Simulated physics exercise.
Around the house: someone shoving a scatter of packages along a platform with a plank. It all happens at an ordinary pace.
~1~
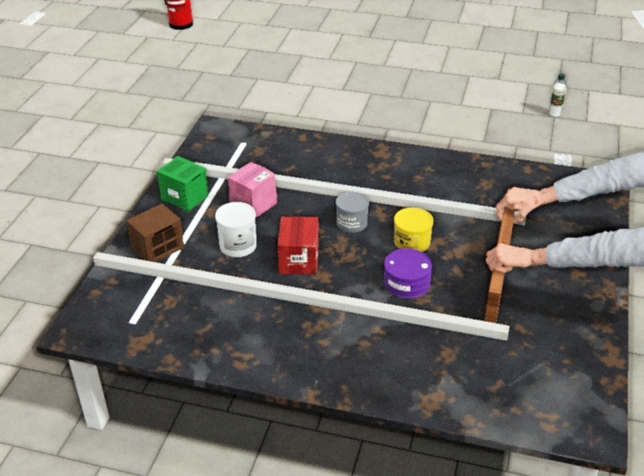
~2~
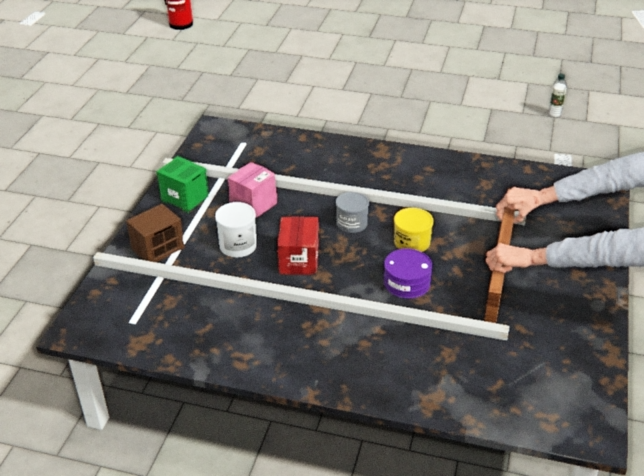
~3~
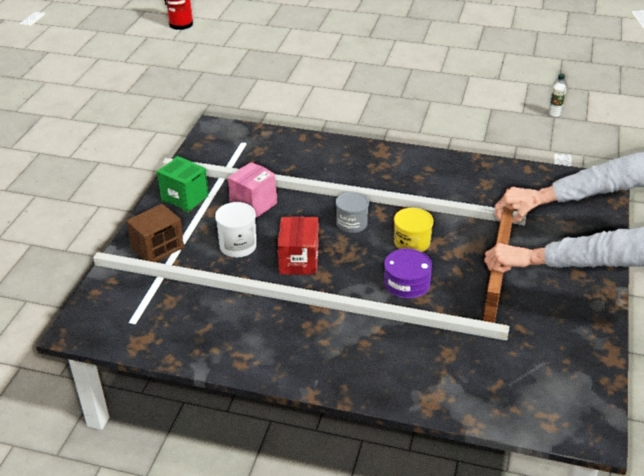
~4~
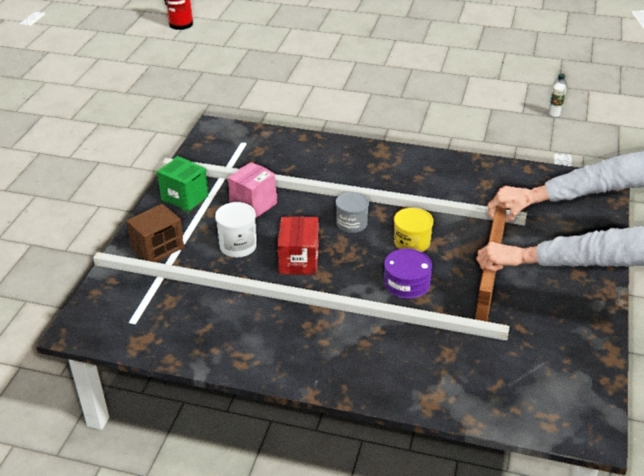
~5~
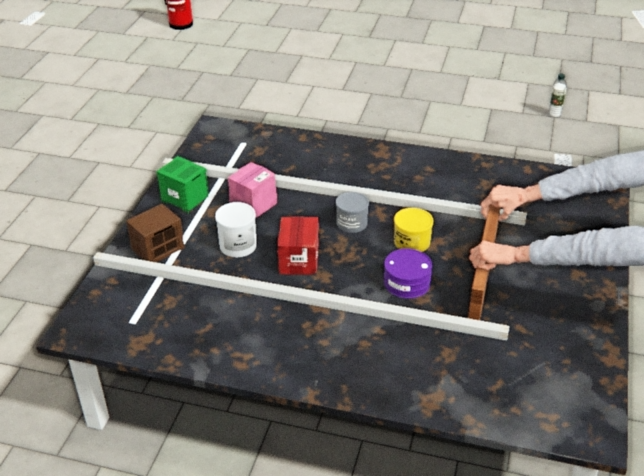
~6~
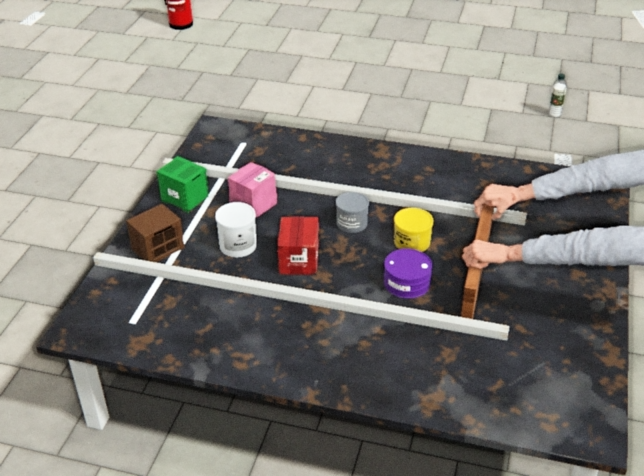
On a dark speckled tabletop outdoors, two hands sliding a wooden plank slightly left between white rails, the scattered containers staying still.
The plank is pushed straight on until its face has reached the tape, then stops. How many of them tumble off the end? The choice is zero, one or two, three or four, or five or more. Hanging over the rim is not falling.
The number that fall off is one or two.
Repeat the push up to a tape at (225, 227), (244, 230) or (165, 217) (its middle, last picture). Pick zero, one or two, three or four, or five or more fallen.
Taking them in turn, none; zero; more than four.
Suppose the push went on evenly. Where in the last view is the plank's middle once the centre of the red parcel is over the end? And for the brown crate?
Its middle is around (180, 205) and around (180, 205).
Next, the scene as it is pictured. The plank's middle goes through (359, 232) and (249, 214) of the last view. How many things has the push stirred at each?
First 4, then 7.
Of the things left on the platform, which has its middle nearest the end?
The brown crate ends nearest.
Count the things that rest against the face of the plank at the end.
It touches 3.
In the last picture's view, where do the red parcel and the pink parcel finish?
The red parcel stops around (147, 202); the pink parcel around (169, 170).
Soon after, none off yet; green tote at rest near (183, 185); brown crate at rest near (156, 234); pink parcel at rest near (252, 190).
By the end, the number that fall off is one or two; fallen, white pail and green tote.
